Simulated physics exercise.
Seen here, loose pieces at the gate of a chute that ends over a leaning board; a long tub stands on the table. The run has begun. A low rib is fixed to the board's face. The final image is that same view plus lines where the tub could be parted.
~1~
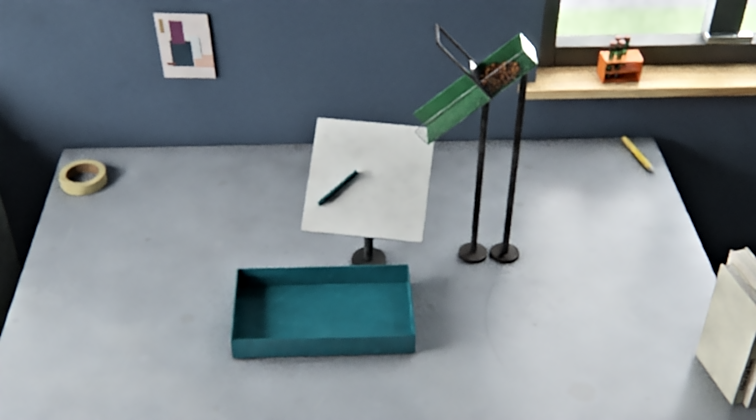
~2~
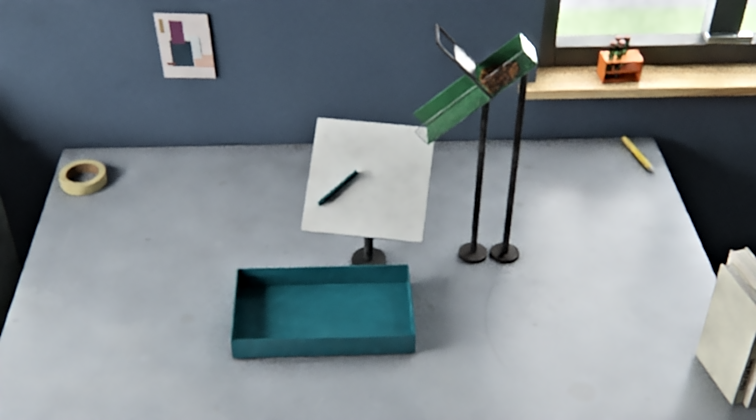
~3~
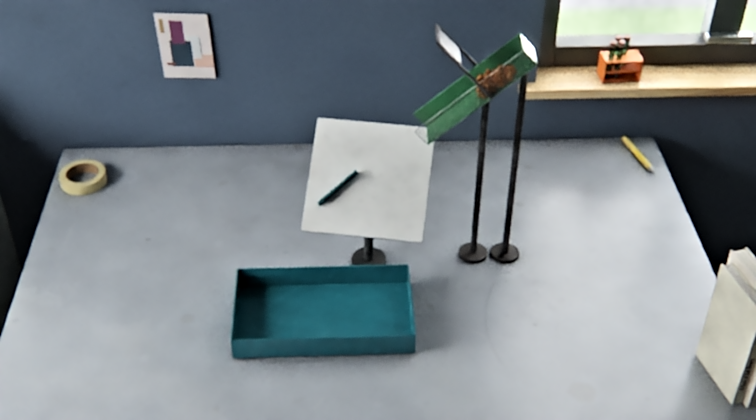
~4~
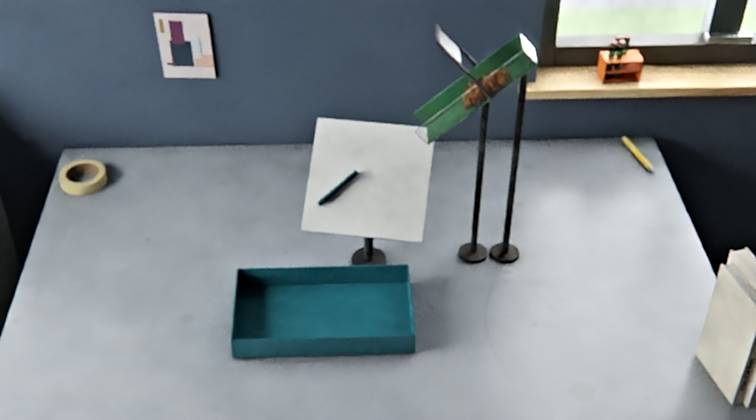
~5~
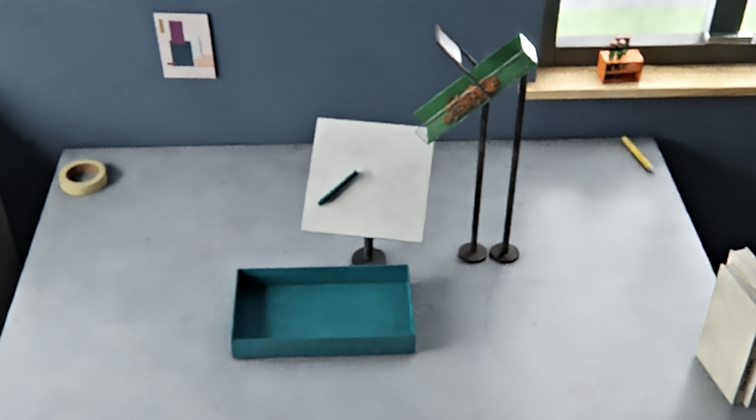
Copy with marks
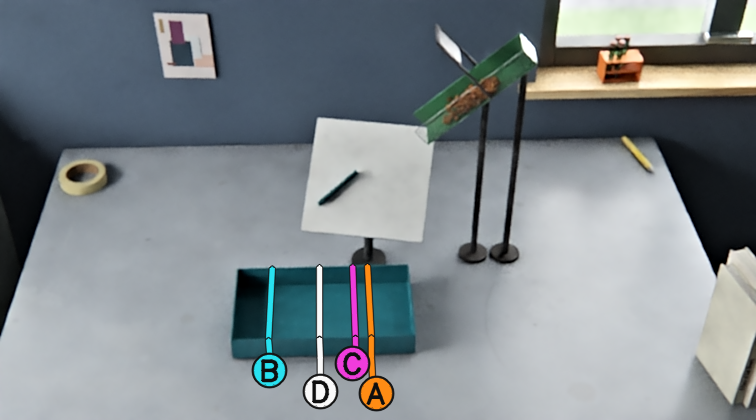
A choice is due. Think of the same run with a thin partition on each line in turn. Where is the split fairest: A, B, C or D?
I would pick line D.
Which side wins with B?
Right.
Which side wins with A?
Left.
On the marked copy, line A crosses the front rim at (371, 336); line B crosses the front rim at (268, 339); line C crosses the front rim at (355, 337); line D crosses the front rim at (319, 338).
Choosing A, of what is caught, most on the left of the divider, a small part on the right.
Choosing B, of what is caught, a small part on the left of the divider, nearly all on the right.
Choosing C, of what is caught, most on the left of the divider, about a quarter on the right.
Choosing D, of what is caught, about half on the left of the divider, about half on the right.
